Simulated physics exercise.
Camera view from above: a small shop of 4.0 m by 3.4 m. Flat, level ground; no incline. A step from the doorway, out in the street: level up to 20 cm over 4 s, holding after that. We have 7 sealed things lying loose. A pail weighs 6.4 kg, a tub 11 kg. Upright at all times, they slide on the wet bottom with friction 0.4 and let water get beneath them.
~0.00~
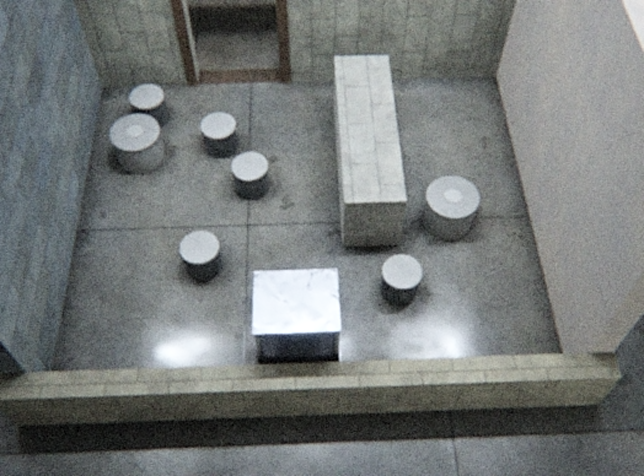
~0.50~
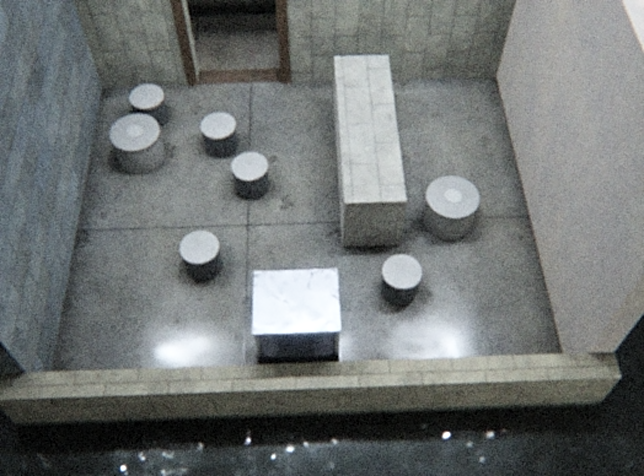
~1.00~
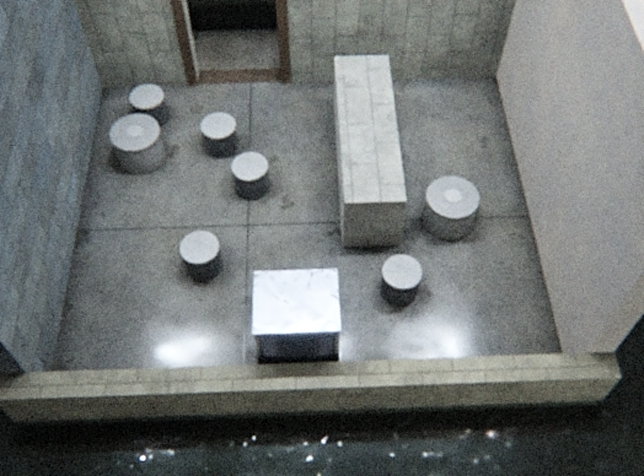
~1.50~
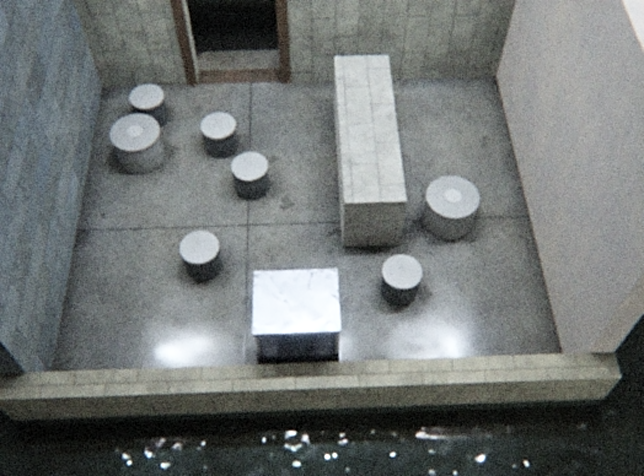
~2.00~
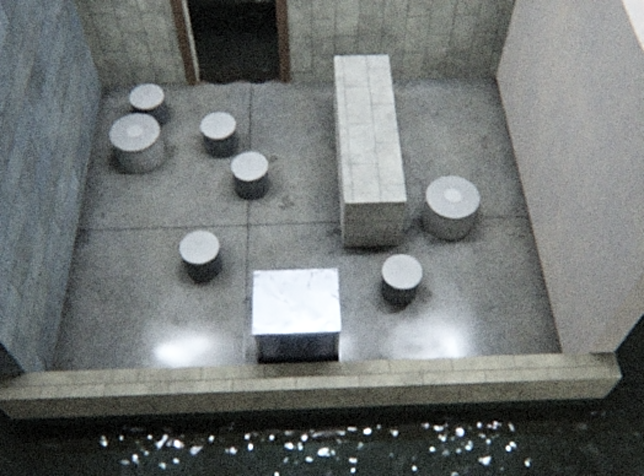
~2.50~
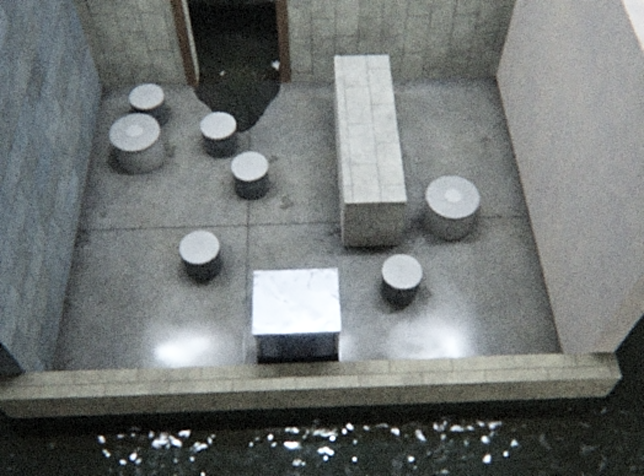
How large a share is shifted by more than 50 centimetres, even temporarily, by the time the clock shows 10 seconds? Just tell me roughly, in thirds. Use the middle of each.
The share moved is one to two out of three.
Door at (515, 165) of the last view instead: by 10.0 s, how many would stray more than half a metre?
In that case the number is 2.
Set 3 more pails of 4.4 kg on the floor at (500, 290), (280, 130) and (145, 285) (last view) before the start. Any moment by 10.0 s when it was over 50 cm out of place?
Inside the limit, then above the limit, then above the limit.
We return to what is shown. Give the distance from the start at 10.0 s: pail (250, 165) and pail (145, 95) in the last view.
Net displacement, in order: 150 cm; 0 cm.
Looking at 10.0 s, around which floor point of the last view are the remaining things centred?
It works out to somewhere near (235, 226) on the floor.
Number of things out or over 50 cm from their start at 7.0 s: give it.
Tally: 3.
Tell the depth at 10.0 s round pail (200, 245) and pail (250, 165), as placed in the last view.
Close to 12 and 13 centimetres.
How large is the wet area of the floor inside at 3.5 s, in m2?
Around 2.0 m2 of it.
After 3.5 s 0 of 7 are over 50 cm from their spots; 0 afloat.
After 4.5 s 1 of 7 are over 50 cm from their spots; 0 afloat.
After 7.0 s 3 of 7 are over 50 cm from their spots; 1 afloat.
After 10.0 s 3 of 7 are over 50 cm from their spots, and 3 have been at some point; 4 afloat.
